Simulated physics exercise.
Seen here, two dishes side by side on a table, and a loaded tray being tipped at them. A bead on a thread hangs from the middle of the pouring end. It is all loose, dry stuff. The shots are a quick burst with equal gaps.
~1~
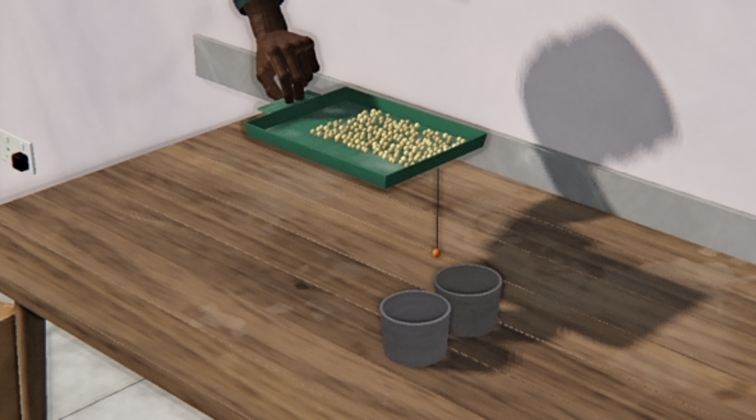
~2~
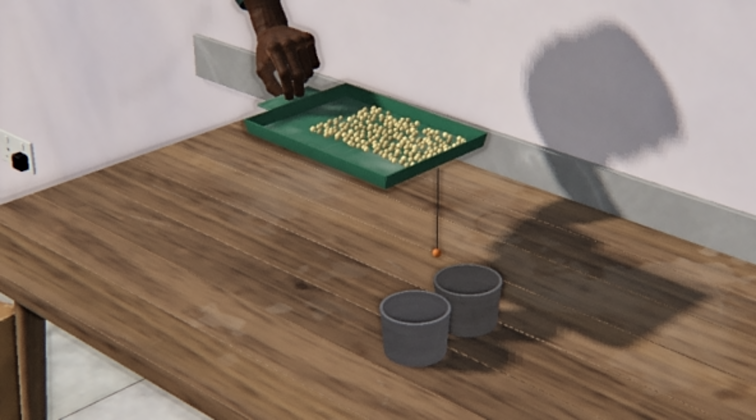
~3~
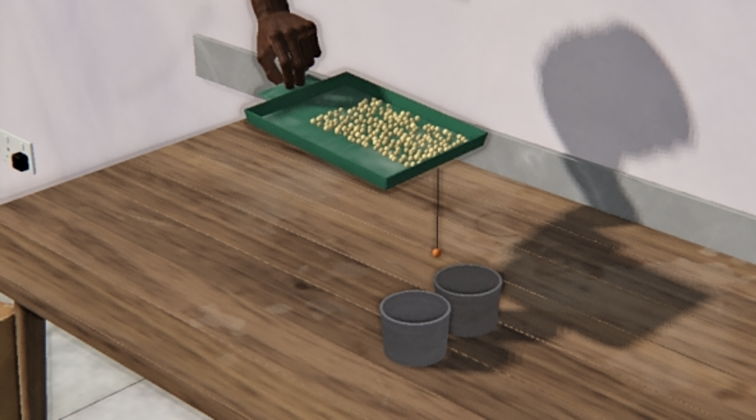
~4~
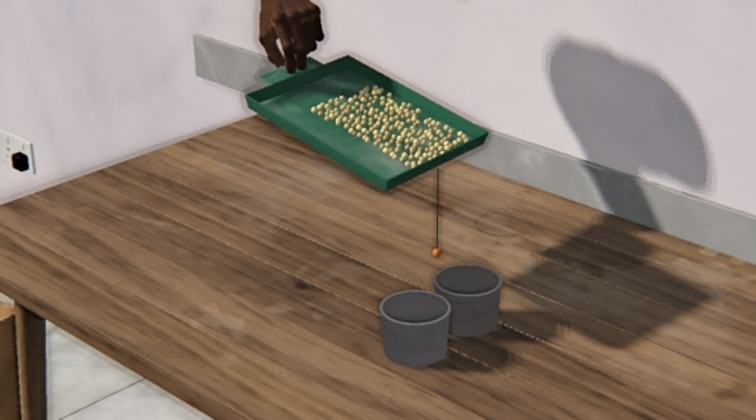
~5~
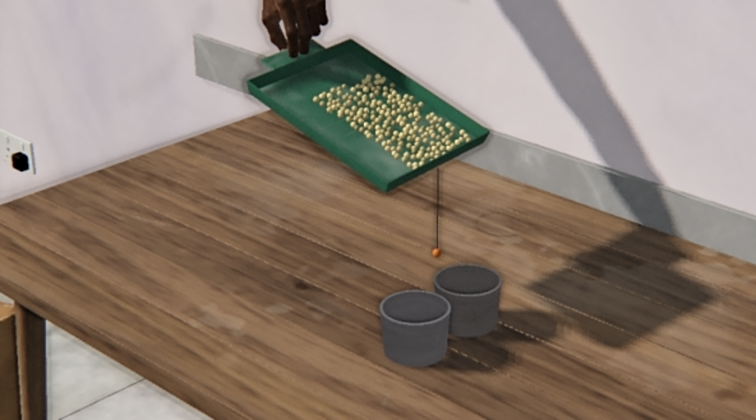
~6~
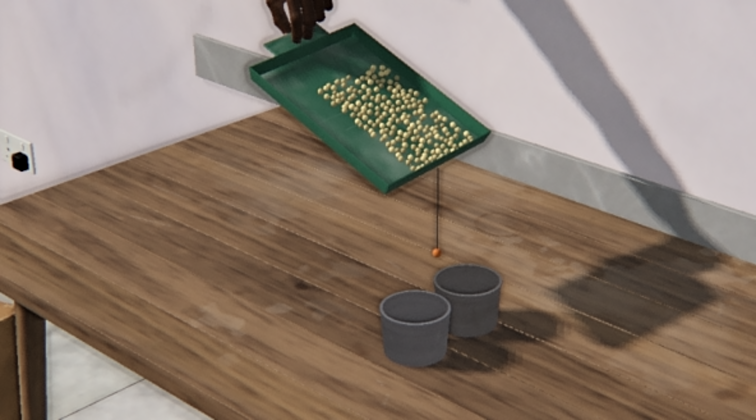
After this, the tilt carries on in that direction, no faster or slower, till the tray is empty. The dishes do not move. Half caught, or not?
Together they catch over half.
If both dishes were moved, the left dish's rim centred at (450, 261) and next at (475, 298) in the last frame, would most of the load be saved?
First the smaller part, then under half.
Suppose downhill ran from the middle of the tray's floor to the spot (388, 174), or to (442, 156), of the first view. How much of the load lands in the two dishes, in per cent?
The first gives 20 %, the second 10 %.
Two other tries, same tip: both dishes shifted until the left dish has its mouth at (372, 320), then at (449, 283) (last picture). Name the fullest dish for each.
First right, then left.
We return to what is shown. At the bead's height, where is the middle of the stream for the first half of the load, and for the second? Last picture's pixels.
First near (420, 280), later near (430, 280).
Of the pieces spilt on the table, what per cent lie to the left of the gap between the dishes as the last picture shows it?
Near 70 %.
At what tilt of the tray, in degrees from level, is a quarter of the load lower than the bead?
Roughly 100°.
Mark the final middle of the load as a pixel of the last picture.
Around (430, 336).
Soon, tray tipped steeply; nearly all on the tray; a small part in the air.
A while on, tray tipped past a quarter turn; about a third on the tray; about a quarter in the left dish; a small part in the right dish; a small part outside both; about a third in the air.
Towards the end, tray tipped past a quarter turn; about a third in the left dish; about a third in the right dish; about a quarter outside both.
Finally, tray tipped past a quarter turn; about a third in the left dish; about a third in the right dish; about a quarter outside both.
